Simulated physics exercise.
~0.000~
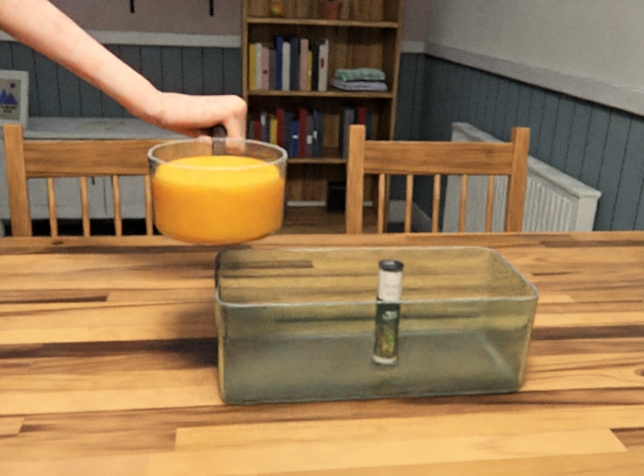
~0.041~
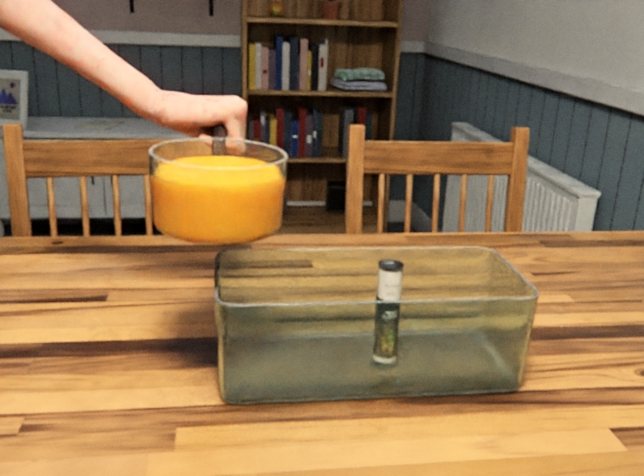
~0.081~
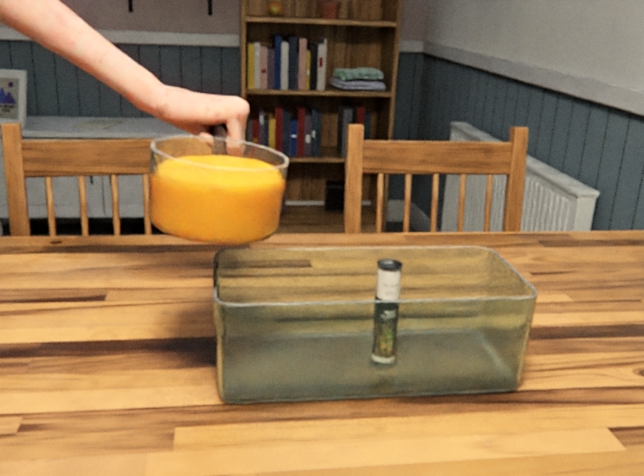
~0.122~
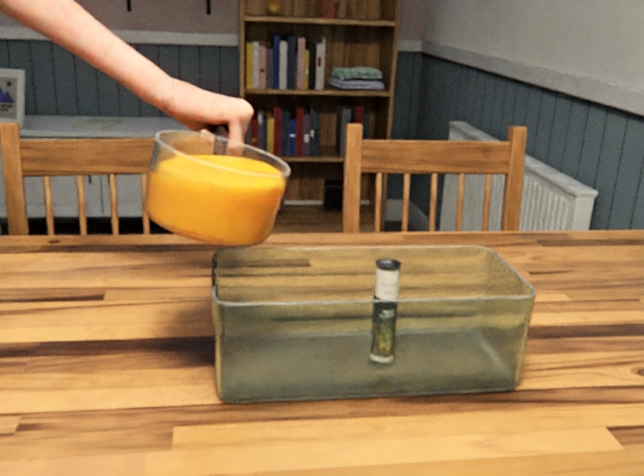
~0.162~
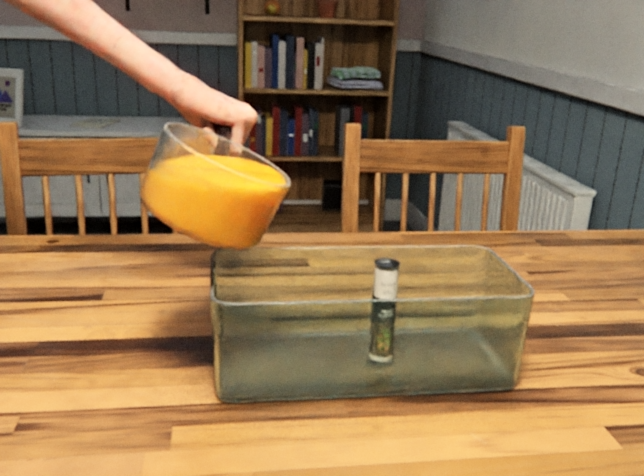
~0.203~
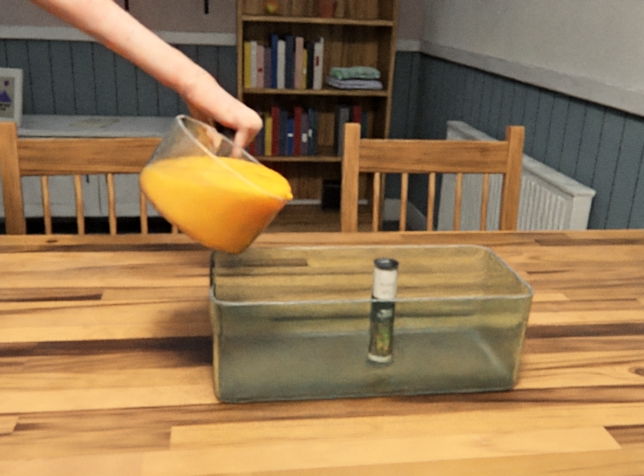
A pot of orange juice tilts steadily to the right in a hand above a glass basin.
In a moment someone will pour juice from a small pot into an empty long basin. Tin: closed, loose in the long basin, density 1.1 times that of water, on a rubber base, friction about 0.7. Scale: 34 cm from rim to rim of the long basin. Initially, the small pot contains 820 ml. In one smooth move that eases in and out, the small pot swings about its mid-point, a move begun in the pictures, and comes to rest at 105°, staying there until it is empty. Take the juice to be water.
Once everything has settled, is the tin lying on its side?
No.
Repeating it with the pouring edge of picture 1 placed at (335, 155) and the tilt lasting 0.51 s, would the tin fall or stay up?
Then it falls.
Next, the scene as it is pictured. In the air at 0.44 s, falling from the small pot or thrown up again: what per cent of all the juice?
Roughly 28 percent.
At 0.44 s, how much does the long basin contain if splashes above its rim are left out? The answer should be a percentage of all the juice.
42 %, roughly.
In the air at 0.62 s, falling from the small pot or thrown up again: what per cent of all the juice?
Some 4 per cent.
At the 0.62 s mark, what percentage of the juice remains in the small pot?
7 %.
After 0.44 s the tilt is 101° and 29 per cent is still to pour; the tin stands where it began.
After 0.62 s the tilt is 105° and 7 per cent is still to pour; the tin stands where it began.
After 0.81 s the tilt is 105° and 1 per cent is still to pour; the tin stands where it began.
After 1.01 s the tilt is 105° and 0 per cent is still to pour; the tin stands where it began.
In the end the tin stands where it began.
